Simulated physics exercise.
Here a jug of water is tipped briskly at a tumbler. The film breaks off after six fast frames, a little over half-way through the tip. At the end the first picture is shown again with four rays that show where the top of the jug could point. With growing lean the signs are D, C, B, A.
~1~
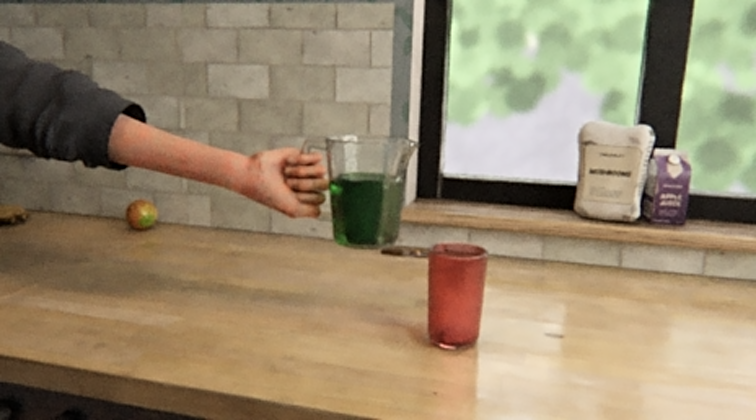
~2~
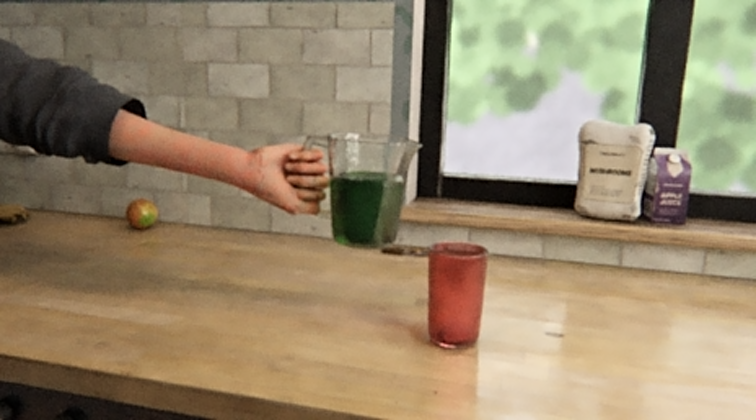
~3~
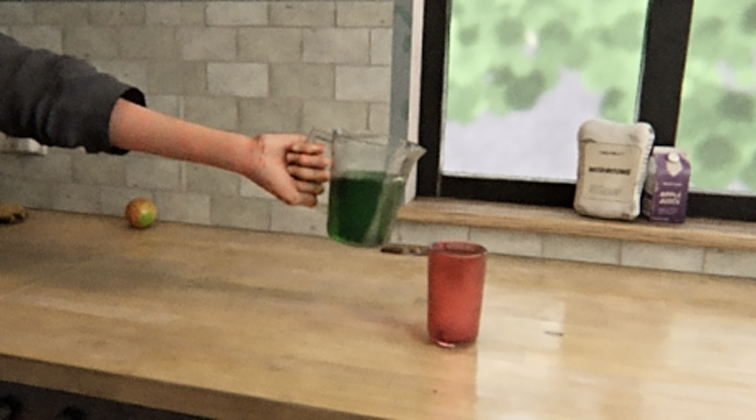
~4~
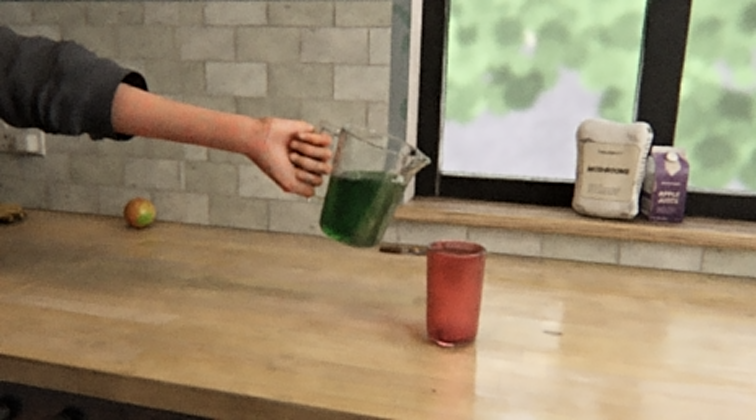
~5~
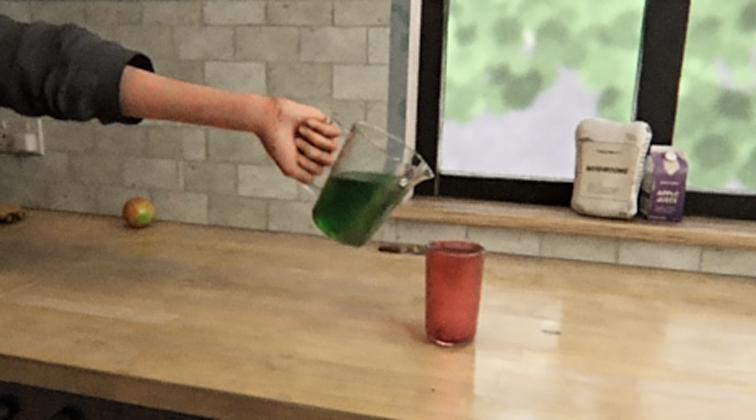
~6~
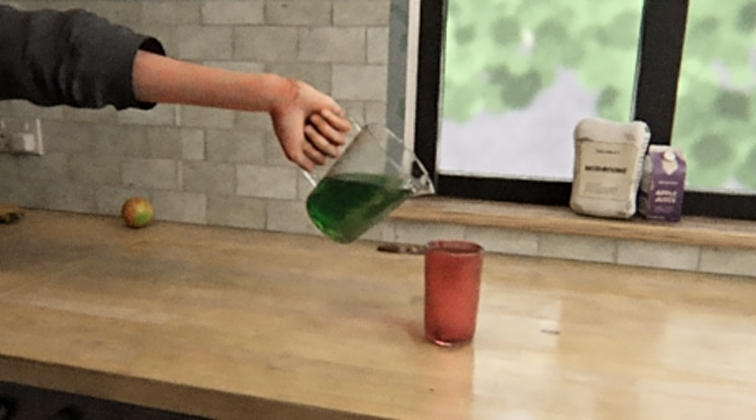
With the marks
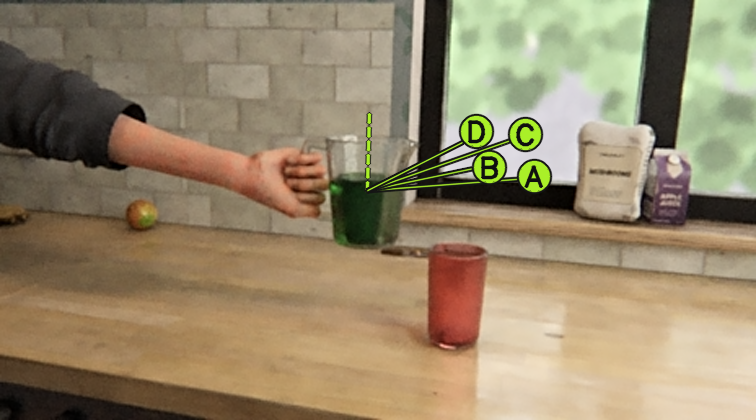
The footage shows a hand holding a clear jug of green liquid above a wooden counter, then steadily tilting it rightward near a red tumbler, the liquid shifting toward the lip while none leaves the jug.
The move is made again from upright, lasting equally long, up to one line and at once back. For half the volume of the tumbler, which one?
C beats the others.
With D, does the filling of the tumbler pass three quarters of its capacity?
No.
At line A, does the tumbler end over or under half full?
Over half.
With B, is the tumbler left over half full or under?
Over half.
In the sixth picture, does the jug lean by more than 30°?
Yes, it does.
On the marked copy, A at (517, 179); B at (471, 168); C at (509, 141); D at (462, 142).
With A, the tumbler ends with about 87 % of what it can hold.
With B, the tumbler ends with about 68 % of what it can hold.
With C, the tumbler ends with about 47 % of what it can hold.
With D, the tumbler ends with about 28 % of what it can hold.
